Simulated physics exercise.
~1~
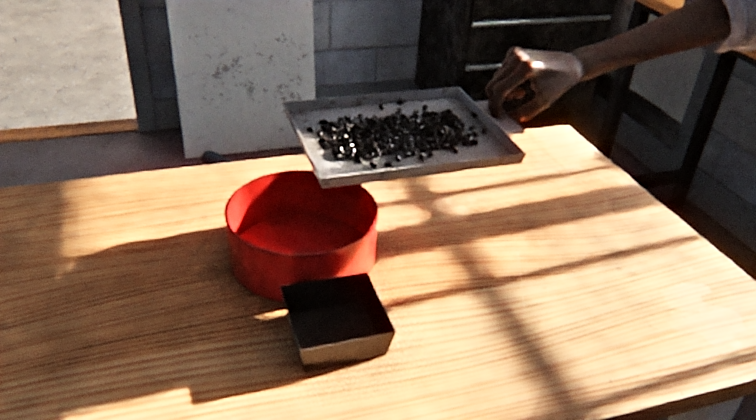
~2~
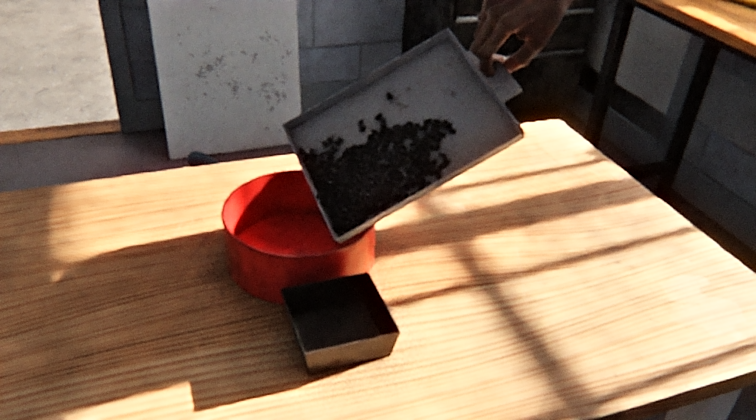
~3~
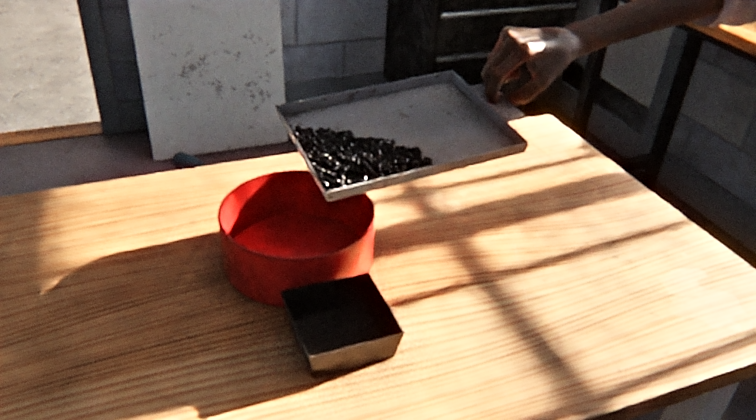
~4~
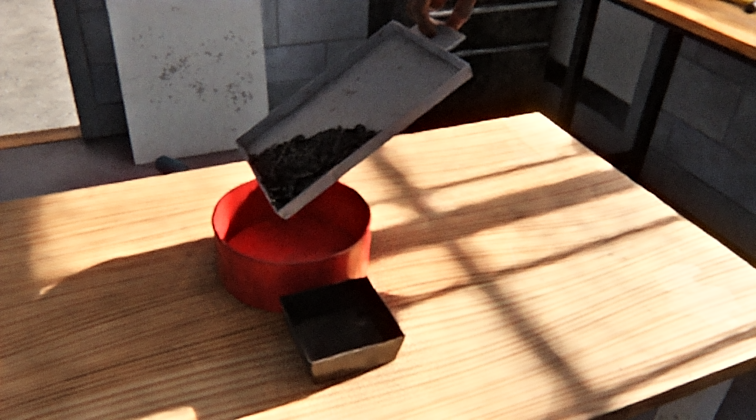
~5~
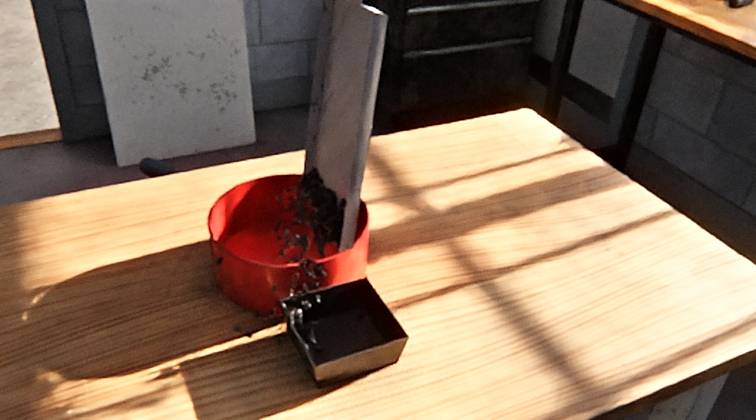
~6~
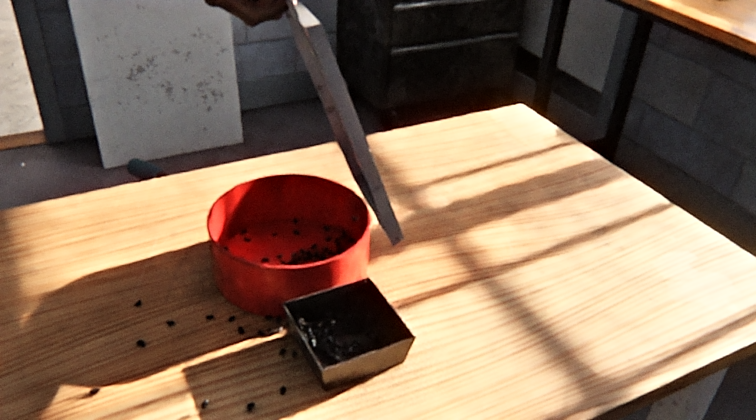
On a sunlit wooden table, a red pot and a small black tin stand as a hand tilts a tray of black beans above them, levels it, then tips it steeply until empty, leaving beans in both containers and a few scattered on the tabletop.
